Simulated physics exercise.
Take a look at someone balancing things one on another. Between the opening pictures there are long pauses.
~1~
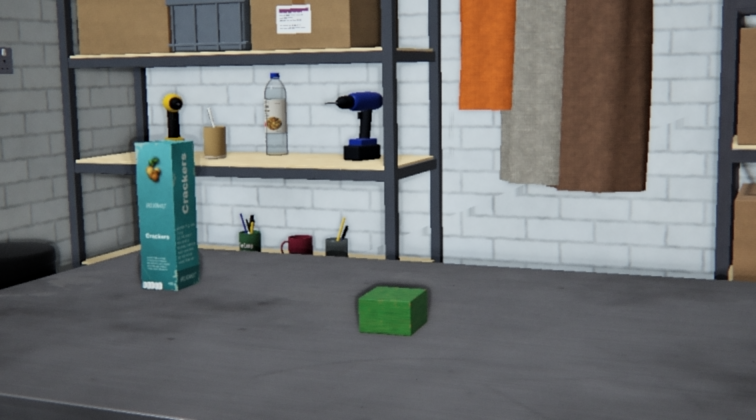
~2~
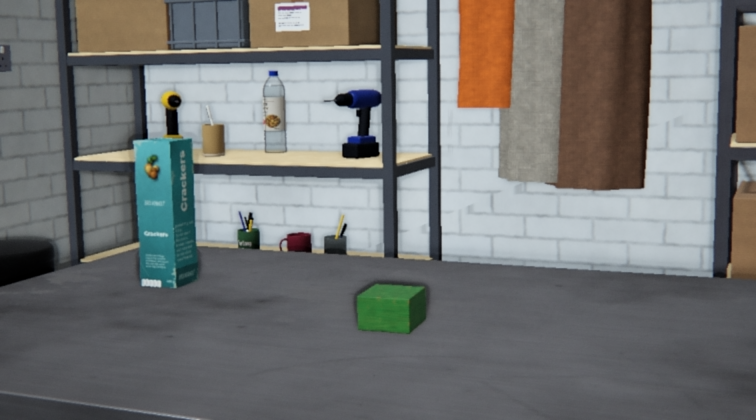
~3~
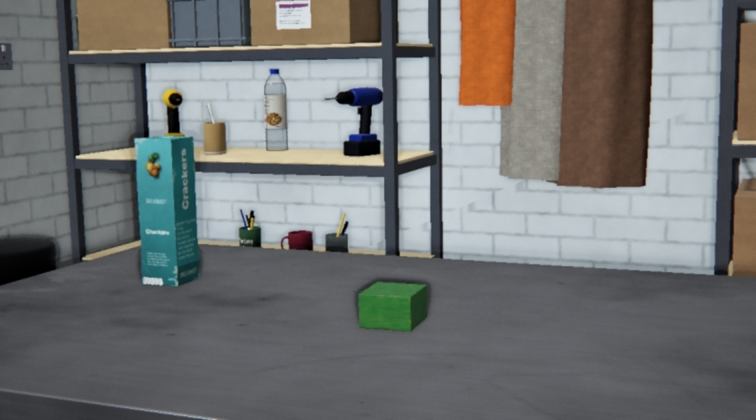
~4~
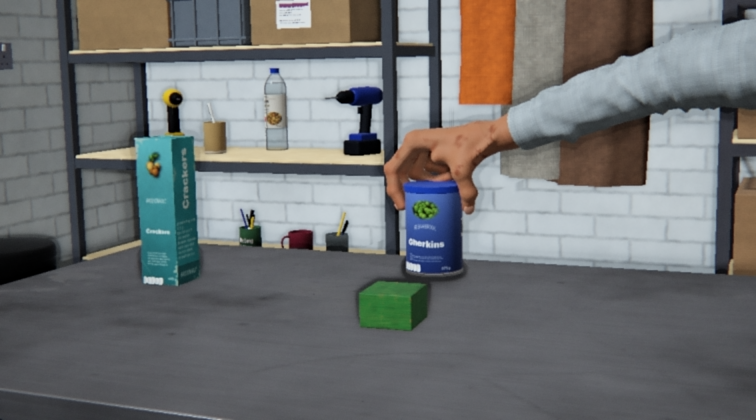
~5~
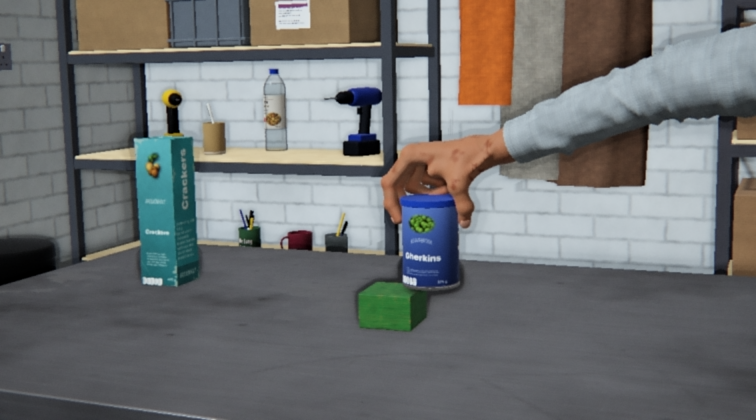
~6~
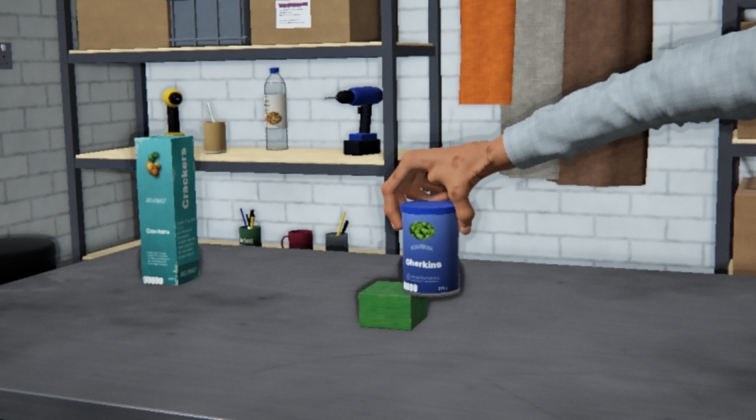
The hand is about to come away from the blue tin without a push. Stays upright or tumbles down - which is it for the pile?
The pile tumbles down.
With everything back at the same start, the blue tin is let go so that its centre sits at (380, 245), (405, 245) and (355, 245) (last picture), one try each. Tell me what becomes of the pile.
Try 1: Stable. Try 2: Stable. Try 3: Falls over.
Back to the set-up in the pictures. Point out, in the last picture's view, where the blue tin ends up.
It ends up close to (496, 303).
Then, 0.30 s on from there, blue tin now fallen.
Then, 0.40 s on from there, things are still on the move.
Then, 0.60 s on from there, nothing new.
Then, 2.20 s on from there, blue tin resting near (497, 302).
In the end, fallen, blue tin; the other 2 unmoved. At the end, from the last picture's camera, blue tin near (496, 303). The pile comes apart.
